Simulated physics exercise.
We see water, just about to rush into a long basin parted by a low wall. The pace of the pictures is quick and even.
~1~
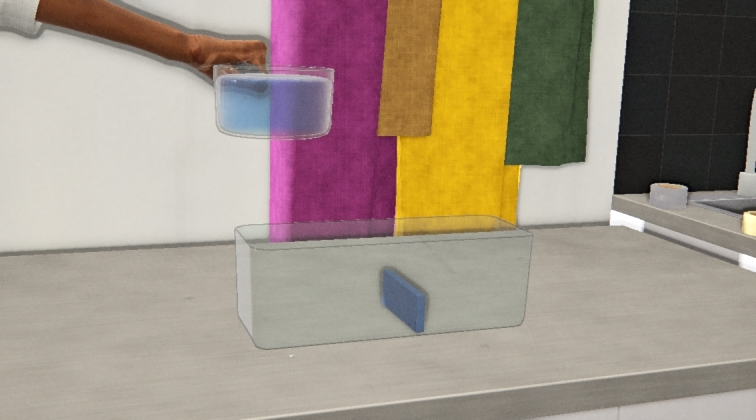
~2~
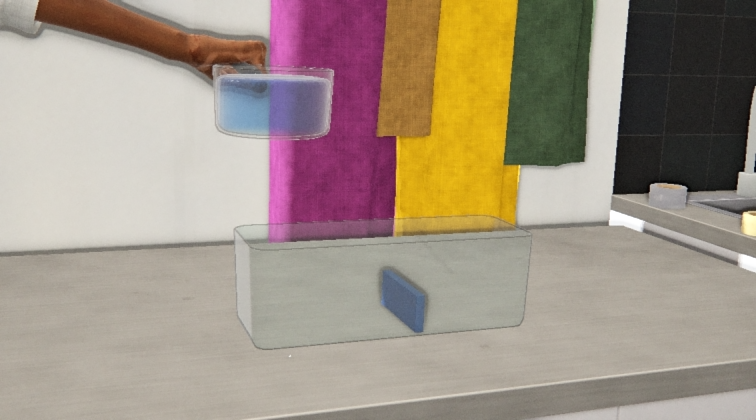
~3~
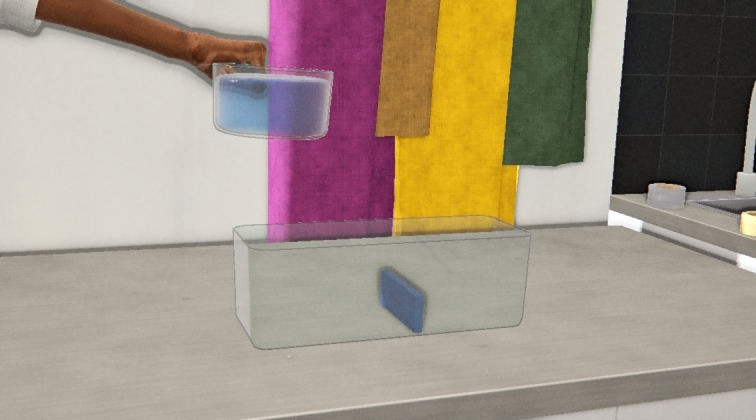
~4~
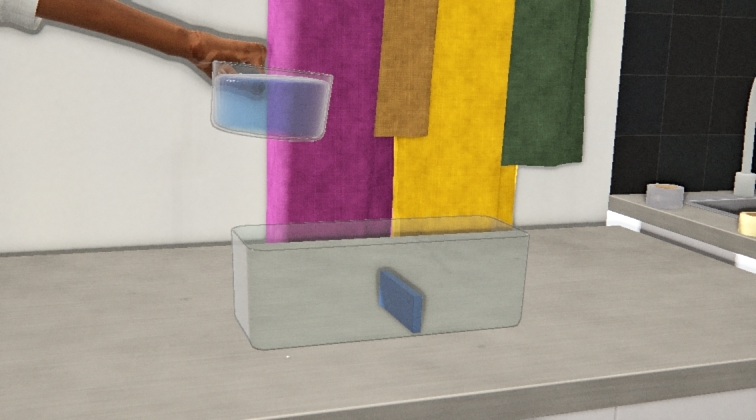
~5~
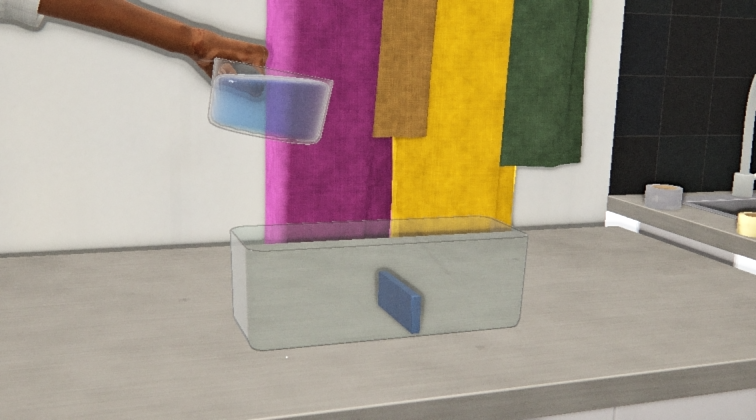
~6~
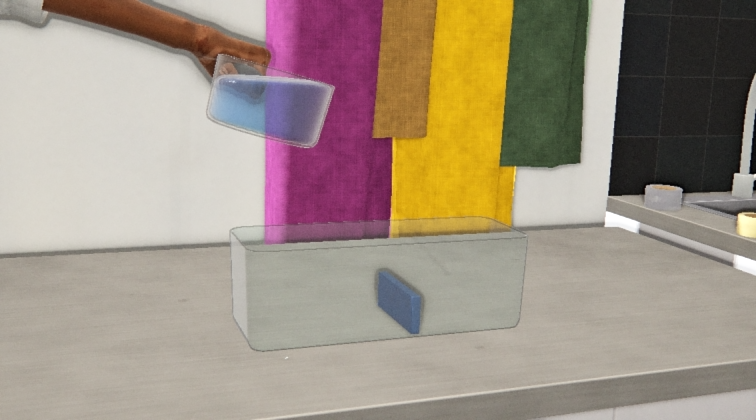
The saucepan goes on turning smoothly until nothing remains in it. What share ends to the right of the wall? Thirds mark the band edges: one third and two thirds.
I would say less than a third ends up on that side.
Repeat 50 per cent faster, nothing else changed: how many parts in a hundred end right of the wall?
Something like 15 percent.
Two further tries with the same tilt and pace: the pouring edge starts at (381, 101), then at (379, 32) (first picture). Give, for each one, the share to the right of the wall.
The first gives 65 %, the second 70 %.
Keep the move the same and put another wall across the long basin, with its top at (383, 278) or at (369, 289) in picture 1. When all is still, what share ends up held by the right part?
Note: Roughly 40 % in case one, 60 % in case two.
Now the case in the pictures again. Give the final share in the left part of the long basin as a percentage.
Roughly 85 %.
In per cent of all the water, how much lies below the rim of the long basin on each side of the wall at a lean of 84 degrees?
The left part 15 per cent, the right part 0.
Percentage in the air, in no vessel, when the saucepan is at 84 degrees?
It works out to about 45 percent.
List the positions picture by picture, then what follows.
In the first picture, it leans 0°; its right rim is at (330, 71); the water meets the walls at (217, 78) and (327, 79); the long basin's rim runs from (243, 239) to (513, 226); the wall's top is at (403, 283).
In the second picture, it leans 1°; its right rim is at (330, 72); the water meets the walls at (216, 78) and (326, 80).
In the third picture, it leans 2°; its right rim is at (329, 74); the water meets the walls at (215, 77) and (326, 80).
In the fourth picture, it leans 5°; its right rim is at (329, 77); the water meets the walls at (215, 77) and (325, 81).
In the fifth picture, it leans 10°; its right rim is at (329, 82); the water meets the walls at (215, 78) and (325, 83).
In the sixth picture, it leans 15°; its right rim is at (330, 88); the water meets the walls at (215, 79) and (328, 84).
A moment on, the saucepan is tipped on its side and 43 per cent is still to pour, 14 is left of the wall and 0 right of it.
Next, the saucepan is tipped right over and 4 per cent is still to pour, 81 is left of the wall and 7 right of it.
Then the saucepan is tipped right over and 0 per cent is still to pour, 84 is left of the wall and 11 right of it.
Later the saucepan is tipped right over and 0 per cent is still to pour, 83 is left of the wall and 12 right of it.
In the end 84 per cent lies left of the wall, 12 right of it and 5 outside.
